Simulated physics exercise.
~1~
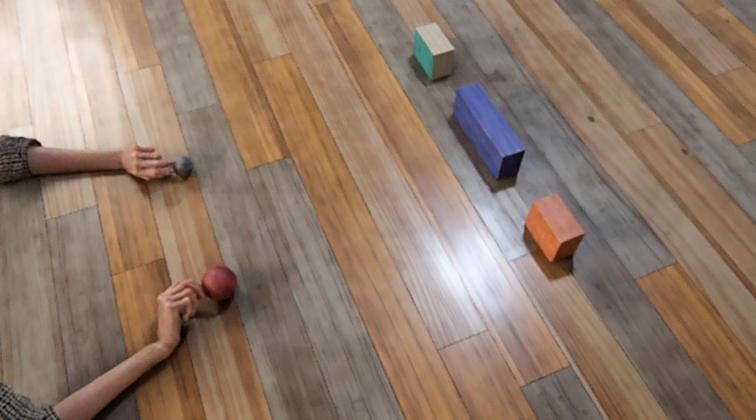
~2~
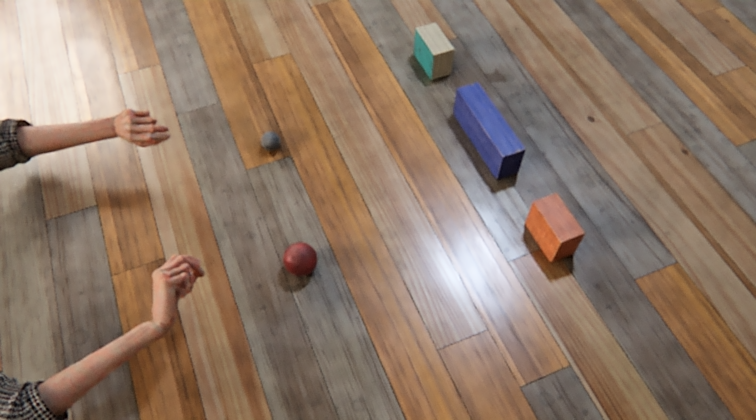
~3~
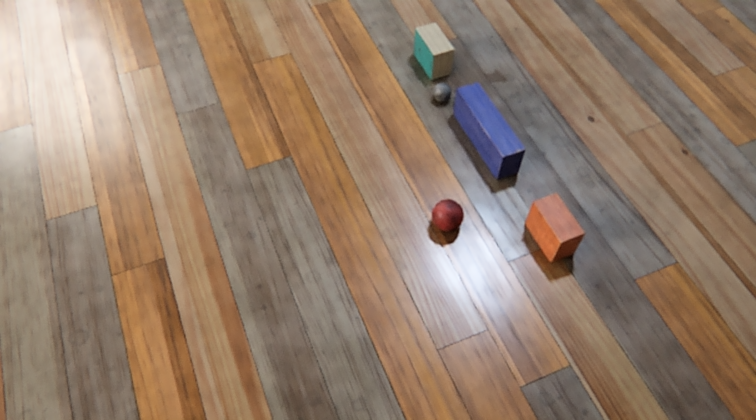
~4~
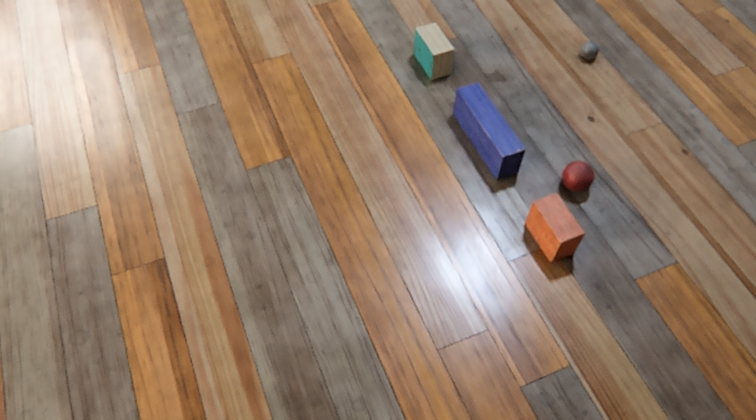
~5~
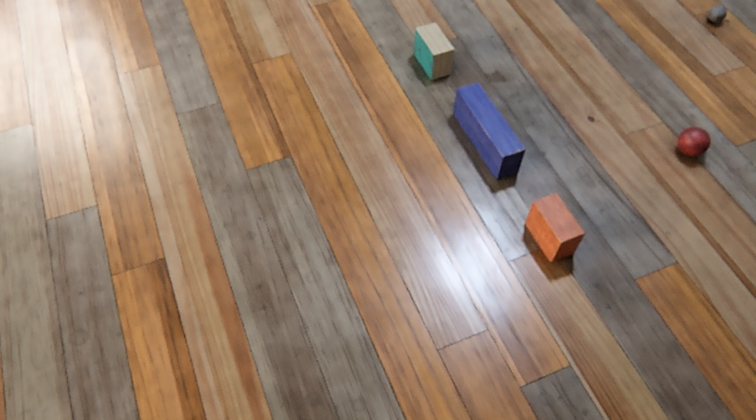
The footage shows two hands releasing a grey ball and a red ball across a wooden floor toward a turquoise, a blue and an orange block. The grey ball passes between the turquoise and blue blocks, the red between the blue and orange, and both roll on to the right.
